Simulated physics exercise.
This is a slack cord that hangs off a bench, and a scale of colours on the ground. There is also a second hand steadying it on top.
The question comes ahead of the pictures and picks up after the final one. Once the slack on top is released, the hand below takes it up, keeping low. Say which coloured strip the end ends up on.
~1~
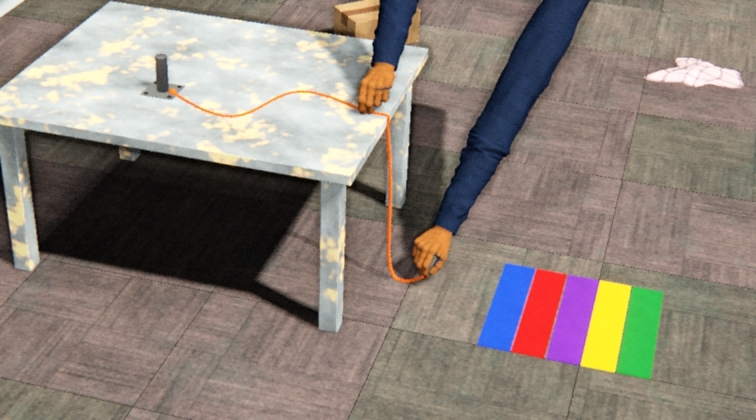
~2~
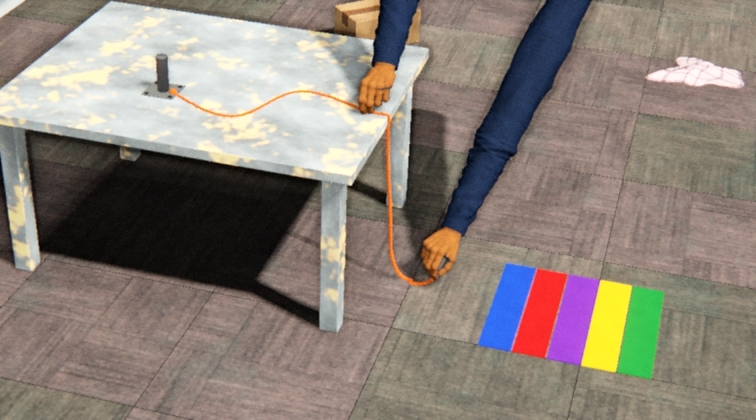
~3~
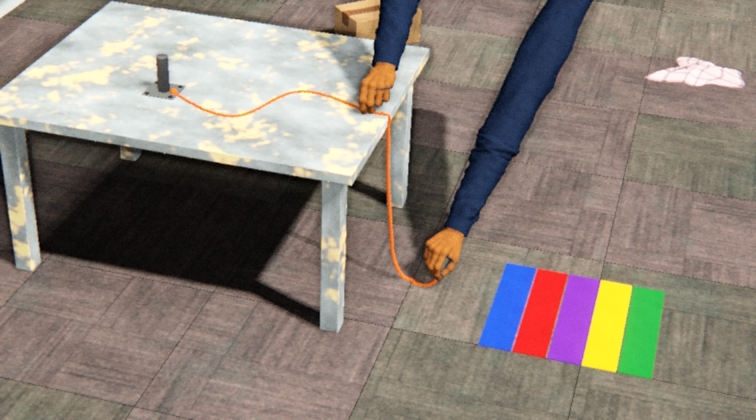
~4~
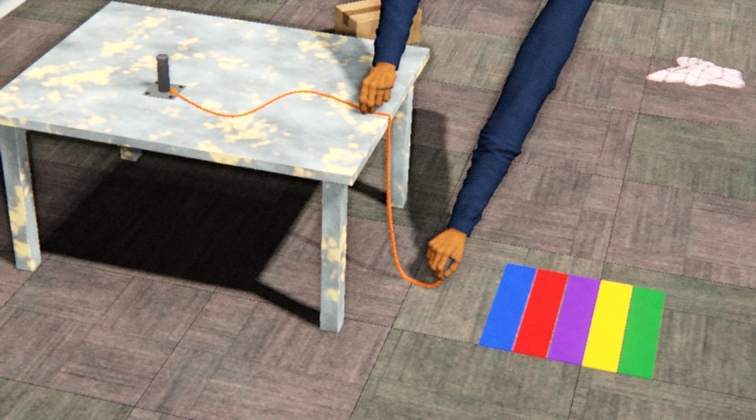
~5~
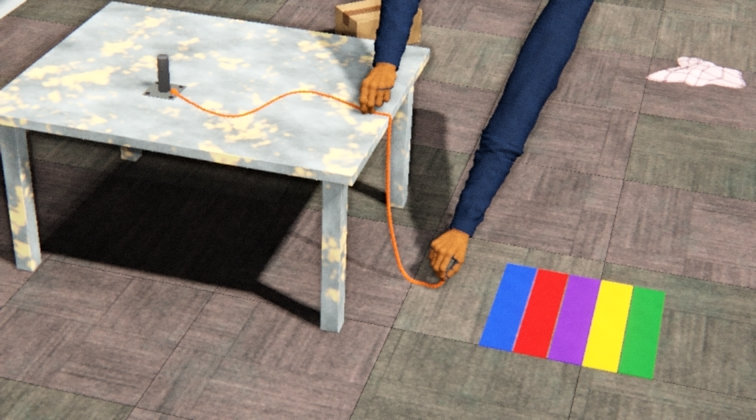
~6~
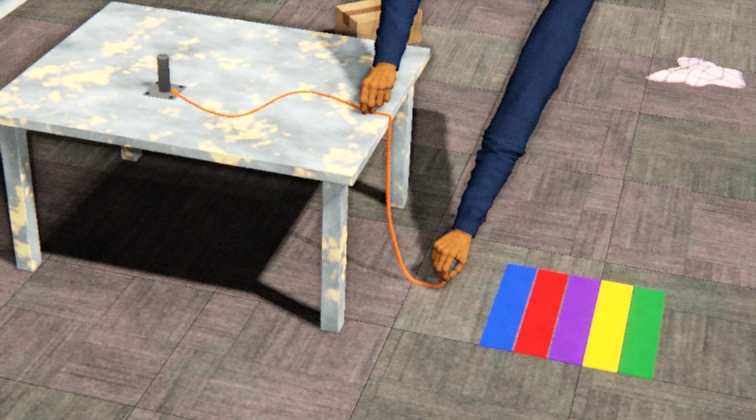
It ends up on the yellow strip.
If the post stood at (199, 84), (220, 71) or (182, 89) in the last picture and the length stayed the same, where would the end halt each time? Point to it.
Places per try: (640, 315); (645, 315); (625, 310).
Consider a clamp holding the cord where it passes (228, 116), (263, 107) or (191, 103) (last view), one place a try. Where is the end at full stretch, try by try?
Results: (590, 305); (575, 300); (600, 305).
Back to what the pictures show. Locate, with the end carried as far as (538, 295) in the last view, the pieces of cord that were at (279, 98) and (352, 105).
You'll find the first mark at (317, 106) and the second mark at (390, 132).
Early on, end near (538, 295); over red.
Midway, end near (582, 303); over purple.
At the end of the slack, end near (609, 308); over yellow. It gets as far as the yellow strip.
